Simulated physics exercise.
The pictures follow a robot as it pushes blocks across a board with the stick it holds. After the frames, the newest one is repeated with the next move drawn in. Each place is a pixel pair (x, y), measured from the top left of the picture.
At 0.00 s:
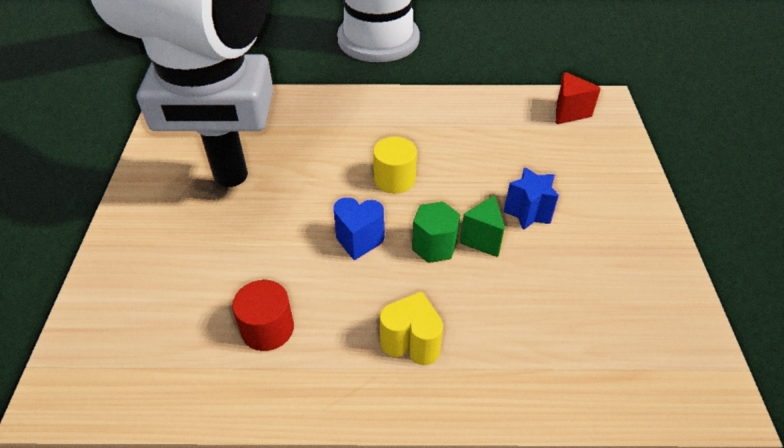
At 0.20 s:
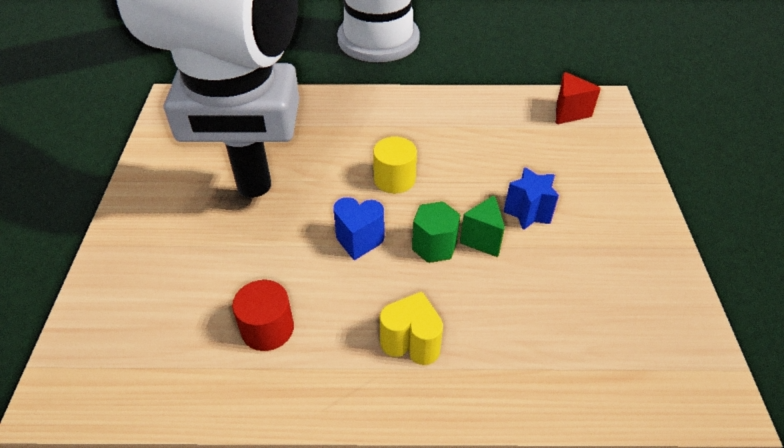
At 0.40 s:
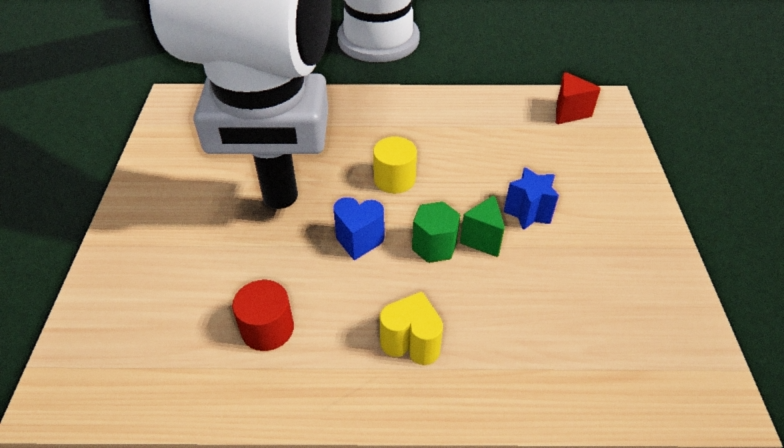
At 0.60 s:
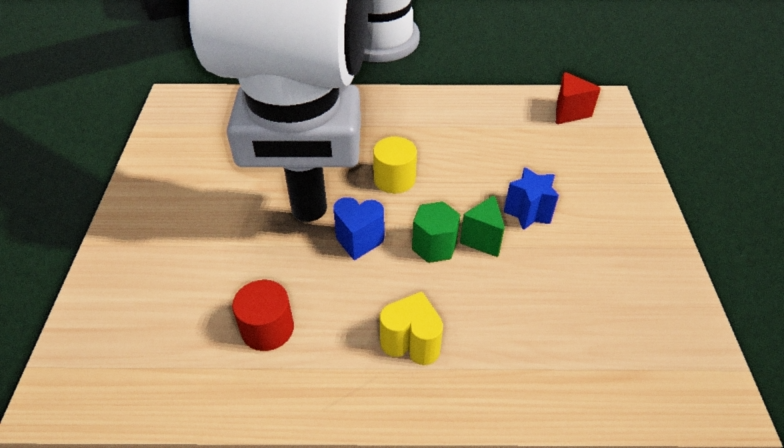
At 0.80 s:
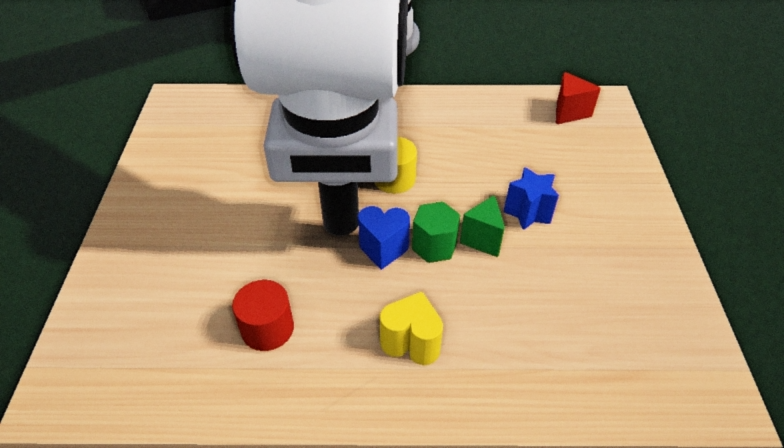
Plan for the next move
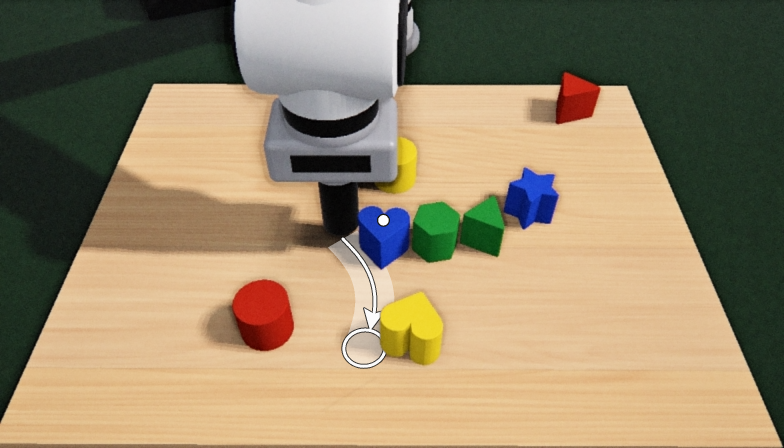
A white and grey robot arm with a black stick reaches over a pale wooden board on a dark green surface, seen from above by a still camera. A yellow cylinder, blue heart, green blocks and blue star sit mid-board, with a red triangular block upper right and a red cylinder and yellow heart nearer. The stick glides right and slightly nearer, then pushes the blue heart rightward beside the green six-sided block.
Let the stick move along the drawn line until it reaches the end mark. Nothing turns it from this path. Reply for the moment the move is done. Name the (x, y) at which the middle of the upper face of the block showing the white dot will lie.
The point I'd pick in the picture is (419, 247).
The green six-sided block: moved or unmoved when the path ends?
Answer: Moved.
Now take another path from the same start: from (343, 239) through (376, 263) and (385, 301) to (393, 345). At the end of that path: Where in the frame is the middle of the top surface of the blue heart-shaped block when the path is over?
Roughly at (430, 251).
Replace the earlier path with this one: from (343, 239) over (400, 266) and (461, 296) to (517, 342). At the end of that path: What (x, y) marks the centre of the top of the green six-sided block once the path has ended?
Top centre: (464, 222).
Path on the board, from (343, 239) by way of (366, 268) and (375, 306) to (365, 348); the dot is on the blue heart-shaped block.
The first path, step by step. One third of the way, stick at (366, 254); blue heart-shaped block at (414, 242), turned 25° anticlockwise; green six-sided block at (453, 220), turned 40° anticlockwise; green three-sided block at (494, 211), turned 15° clockwise.
Two thirds of the way, stick at (374, 293); blue heart-shaped block at (419, 247), turned 40° anticlockwise; green six-sided block at (454, 220), turned 40° anticlockwise; green three-sided block at (494, 211), turned 15° clockwise.
At the end, stick at (364, 334); blue heart-shaped block at (419, 247), turned 40° anticlockwise; yellow heart-shaped block at (415, 324), turned 25° anticlockwise; green six-sided block at (454, 220), turned 40° anticlockwise; green three-sided block at (494, 211), turned 15° clockwise.
